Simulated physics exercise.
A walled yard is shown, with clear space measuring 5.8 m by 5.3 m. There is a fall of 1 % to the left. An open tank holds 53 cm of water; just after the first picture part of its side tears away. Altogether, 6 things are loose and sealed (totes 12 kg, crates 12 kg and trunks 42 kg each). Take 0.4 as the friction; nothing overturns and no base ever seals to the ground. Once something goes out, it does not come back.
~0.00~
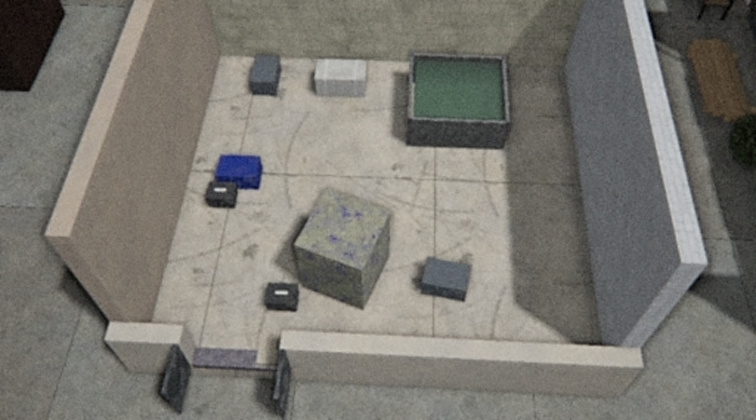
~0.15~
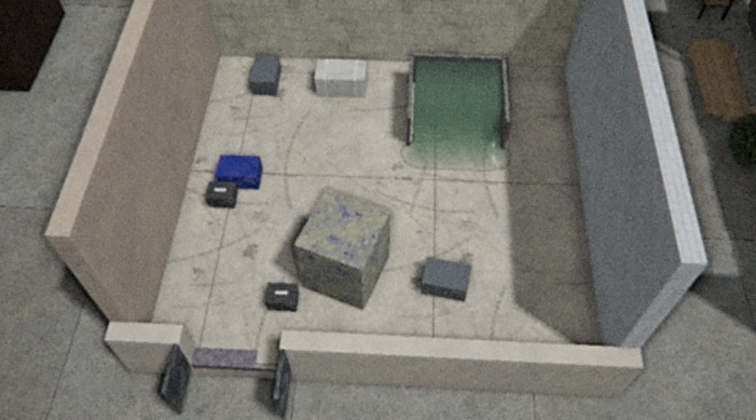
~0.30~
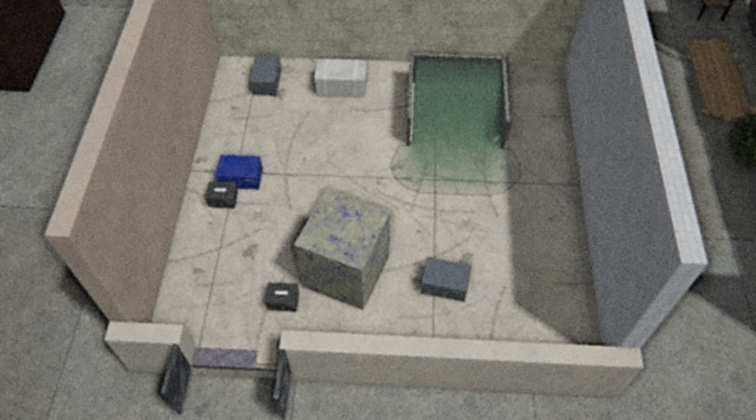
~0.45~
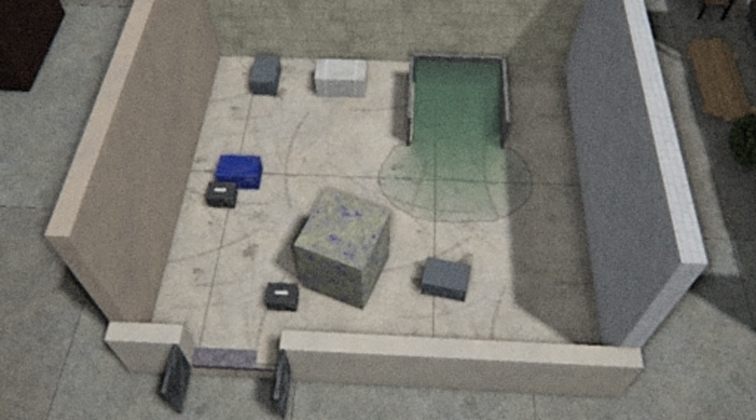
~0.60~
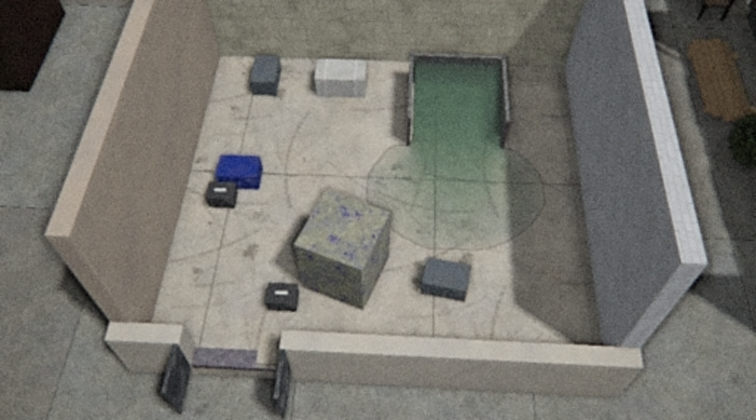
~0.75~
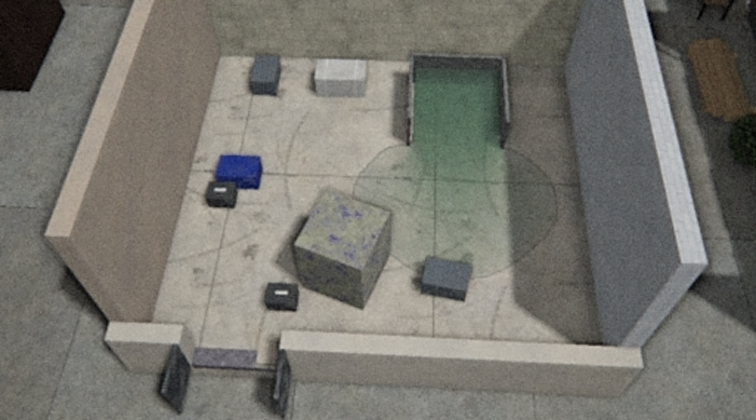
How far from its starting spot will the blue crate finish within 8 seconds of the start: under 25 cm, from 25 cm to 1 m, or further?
From 25 cm to 1 m away.
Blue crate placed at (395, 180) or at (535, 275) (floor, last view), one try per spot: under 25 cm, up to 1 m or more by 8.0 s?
Run one, it gets swept far; run two, it gets moved partway.
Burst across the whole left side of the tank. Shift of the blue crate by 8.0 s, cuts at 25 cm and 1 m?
In that scenario the blue crate would have been washed far off.
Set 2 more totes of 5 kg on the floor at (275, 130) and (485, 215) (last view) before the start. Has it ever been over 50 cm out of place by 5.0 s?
Order kept: Falls short, exceeds it.
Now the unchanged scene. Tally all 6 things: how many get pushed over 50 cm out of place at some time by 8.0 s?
Result: 1.
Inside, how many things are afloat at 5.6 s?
Then: 1.
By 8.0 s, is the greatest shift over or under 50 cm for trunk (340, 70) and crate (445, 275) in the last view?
The first never reached the threshold, and the second topped the threshold.
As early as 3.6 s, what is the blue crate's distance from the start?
10 cm or so by then.
After 1.6 s the blue crate is near (238, 166), 0.0 m from its start, aground; 0 of 6 are out; 0 afloat.
After 3.6 s the blue crate is near (236, 161), 0.1 m from its start, aground; 0 of 6 are out; 1 afloat.
After 5.6 s the blue crate is near (236, 161), 0.1 m from its start, aground; 0 of 6 are out; 1 afloat.
After 8.0 s the blue crate is near (230, 147), 0.4 m from its start, aground; 0 of 6 are out; 0 afloat.
